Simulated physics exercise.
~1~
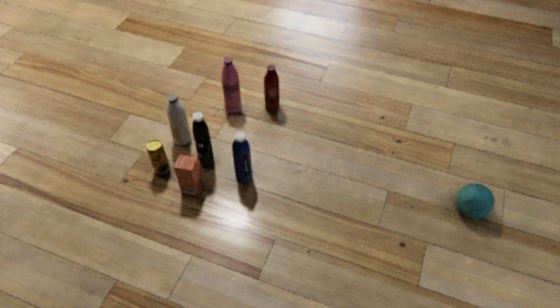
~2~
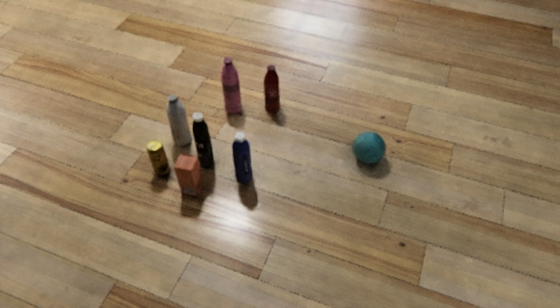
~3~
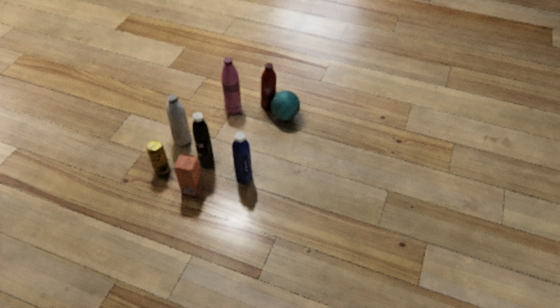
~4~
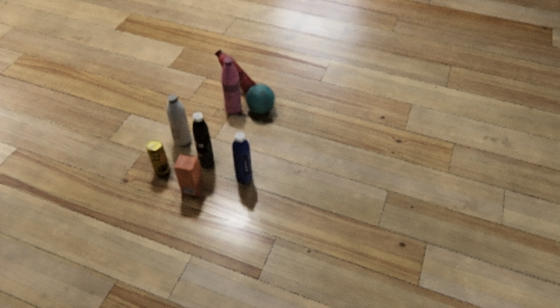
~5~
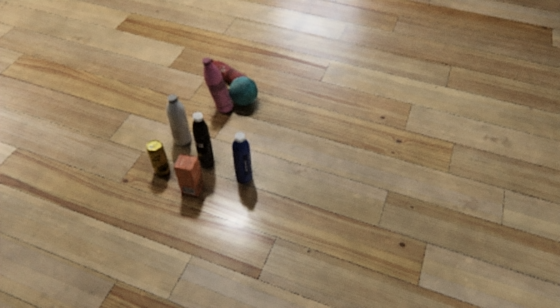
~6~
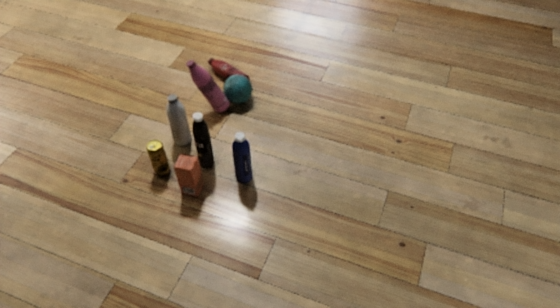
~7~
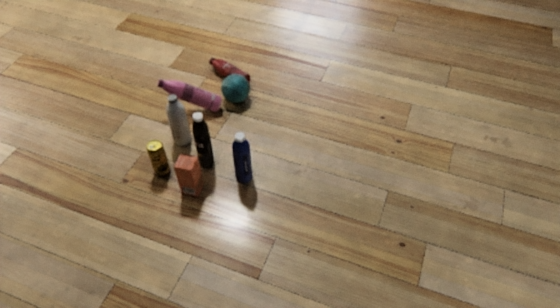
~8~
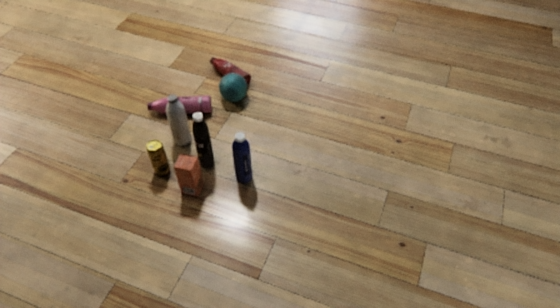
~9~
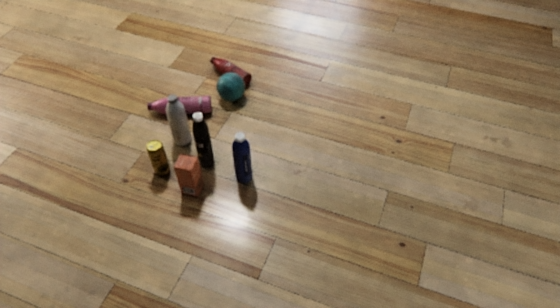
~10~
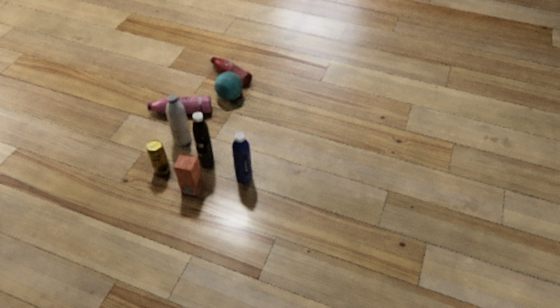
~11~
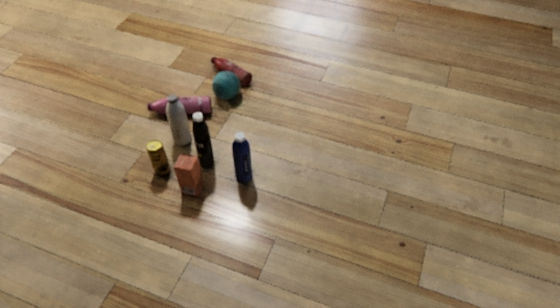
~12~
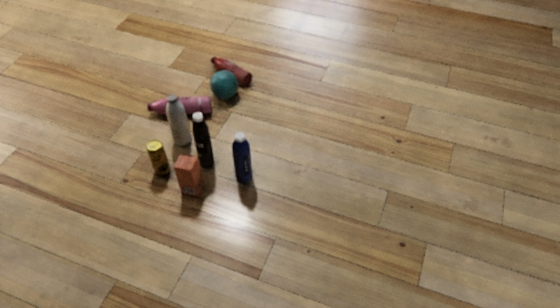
A turquoise ball rolls left across the floor and knocks over the red and pink bottles.
